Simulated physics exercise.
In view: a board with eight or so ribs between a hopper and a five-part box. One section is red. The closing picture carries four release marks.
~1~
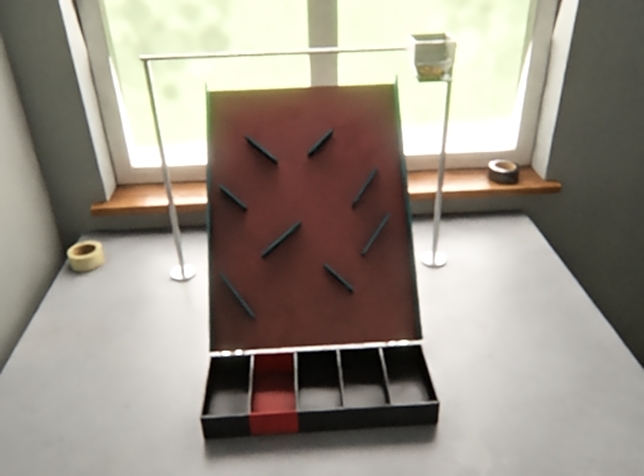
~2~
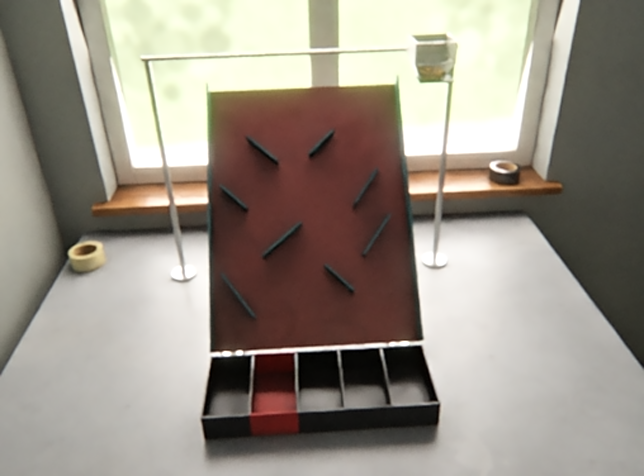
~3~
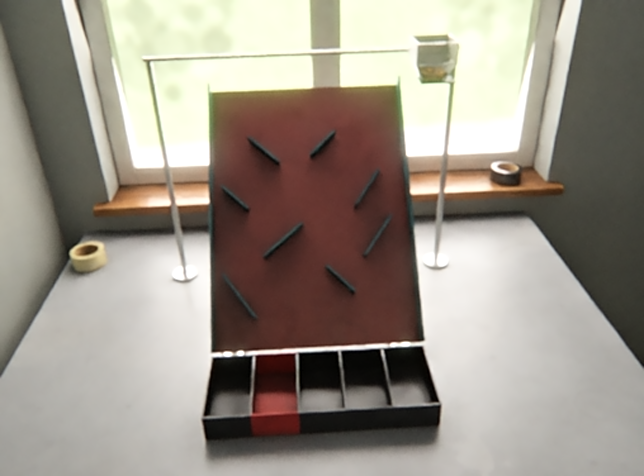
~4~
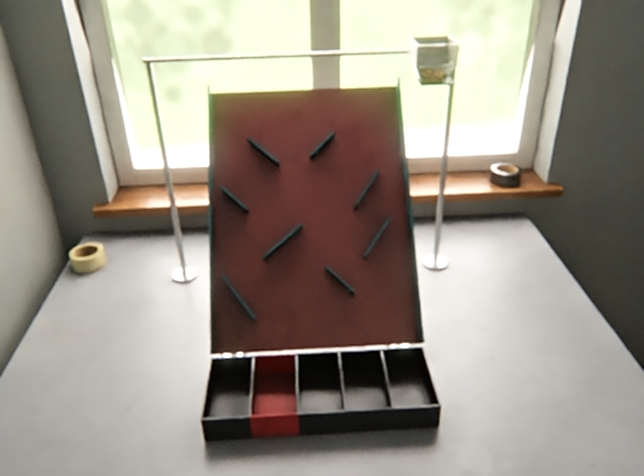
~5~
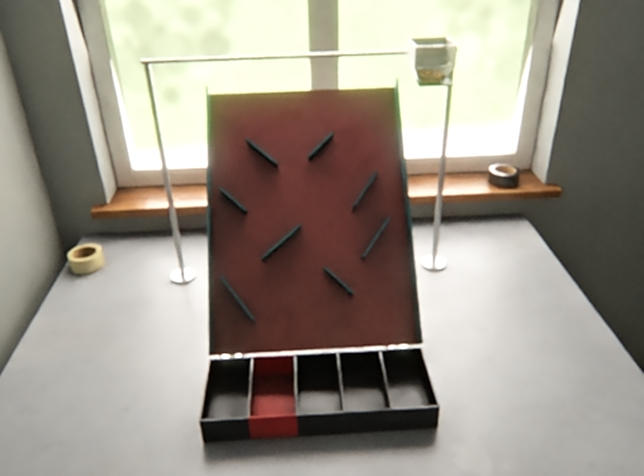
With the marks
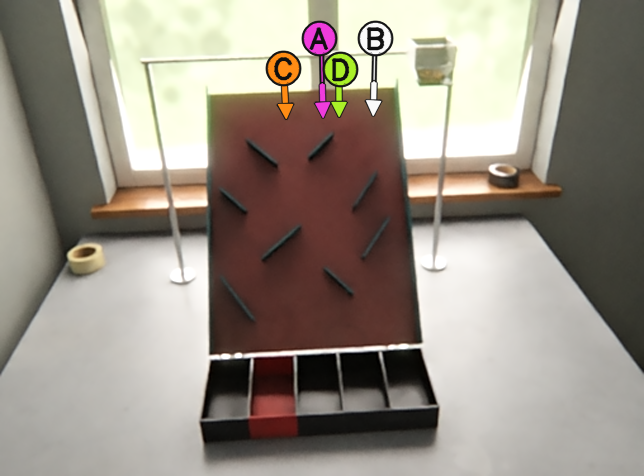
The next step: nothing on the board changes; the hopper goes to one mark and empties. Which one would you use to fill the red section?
The best mark is A.
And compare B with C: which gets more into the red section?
The answer is C.
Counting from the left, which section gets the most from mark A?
The second from the left.
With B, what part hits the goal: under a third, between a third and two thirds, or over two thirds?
Mark B gives under a third.
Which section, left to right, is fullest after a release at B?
The fifth from the left.
On the marked copy, mark A meets the board at (322, 112); mark B meets the board at (373, 110); mark C meets the board at (285, 113); mark D meets the board at (339, 111).
With A, roughly two thirds in the red section, roughly a quarter in other sections, about a tenth outside the box.
With B, roughly a quarter in the red section, roughly half in other sections, roughly a quarter outside the box.
With C, roughly half in the red section, roughly a third in other sections, about a tenth outside the box.
With D, roughly a third in the red section, roughly half in other sections, about a tenth outside the box.
